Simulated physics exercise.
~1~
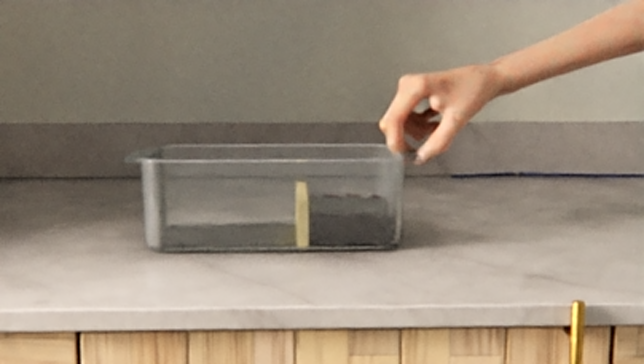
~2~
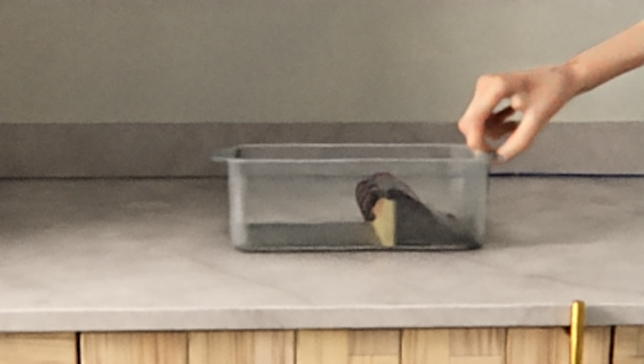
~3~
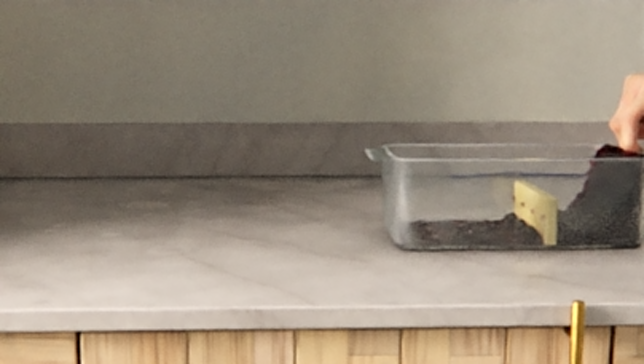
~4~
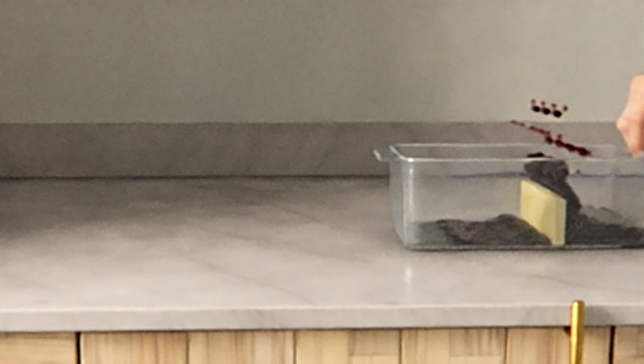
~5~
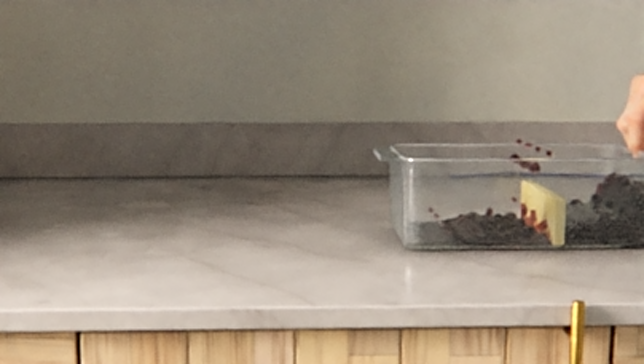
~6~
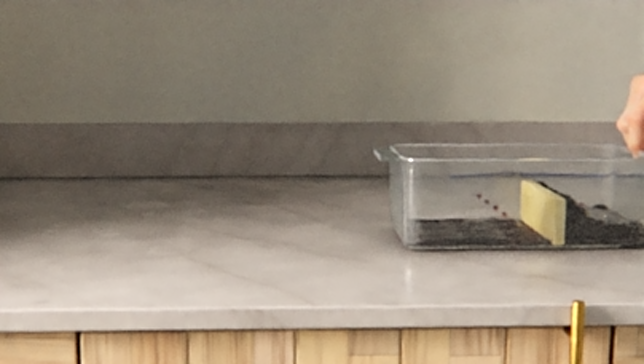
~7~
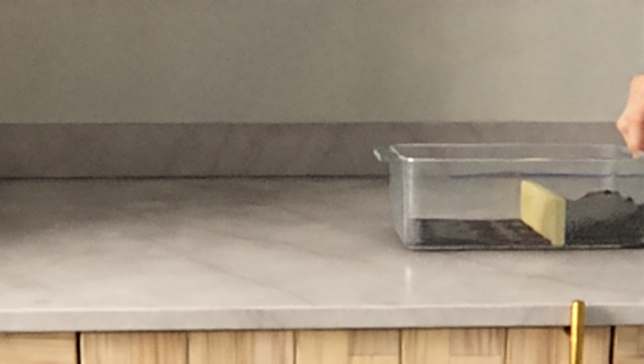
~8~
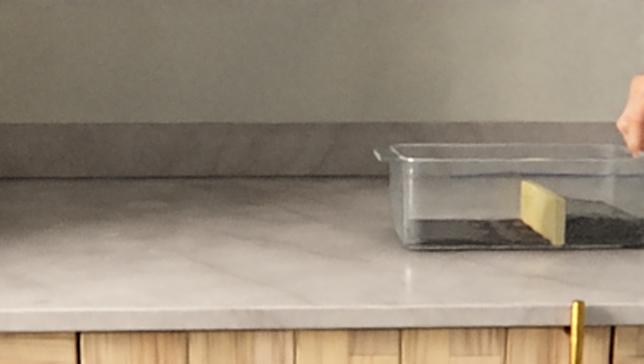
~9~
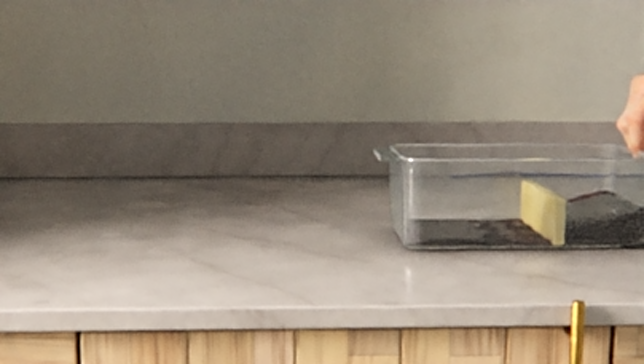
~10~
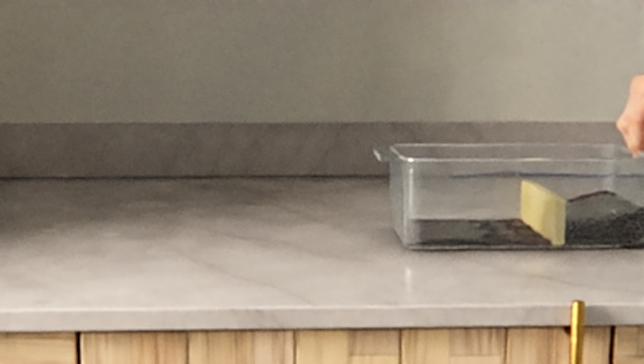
The clip opens on a clear glass oblong tub on a pale stone counter, a hand gripping its right rim and dark liquid lying low on either side of a small yellowish divider. The hand draws the tub rightwards, and the liquid heaps up beside the divider. As the tub nears the right edge of the view, the dark liquid climbs steeply at that end. The tub stops, and the liquid surges back over the divider, throwing reddish drops above the rim. Drops fall into the left part, then the liquid settles low on both sides, with the hand still at the rim.
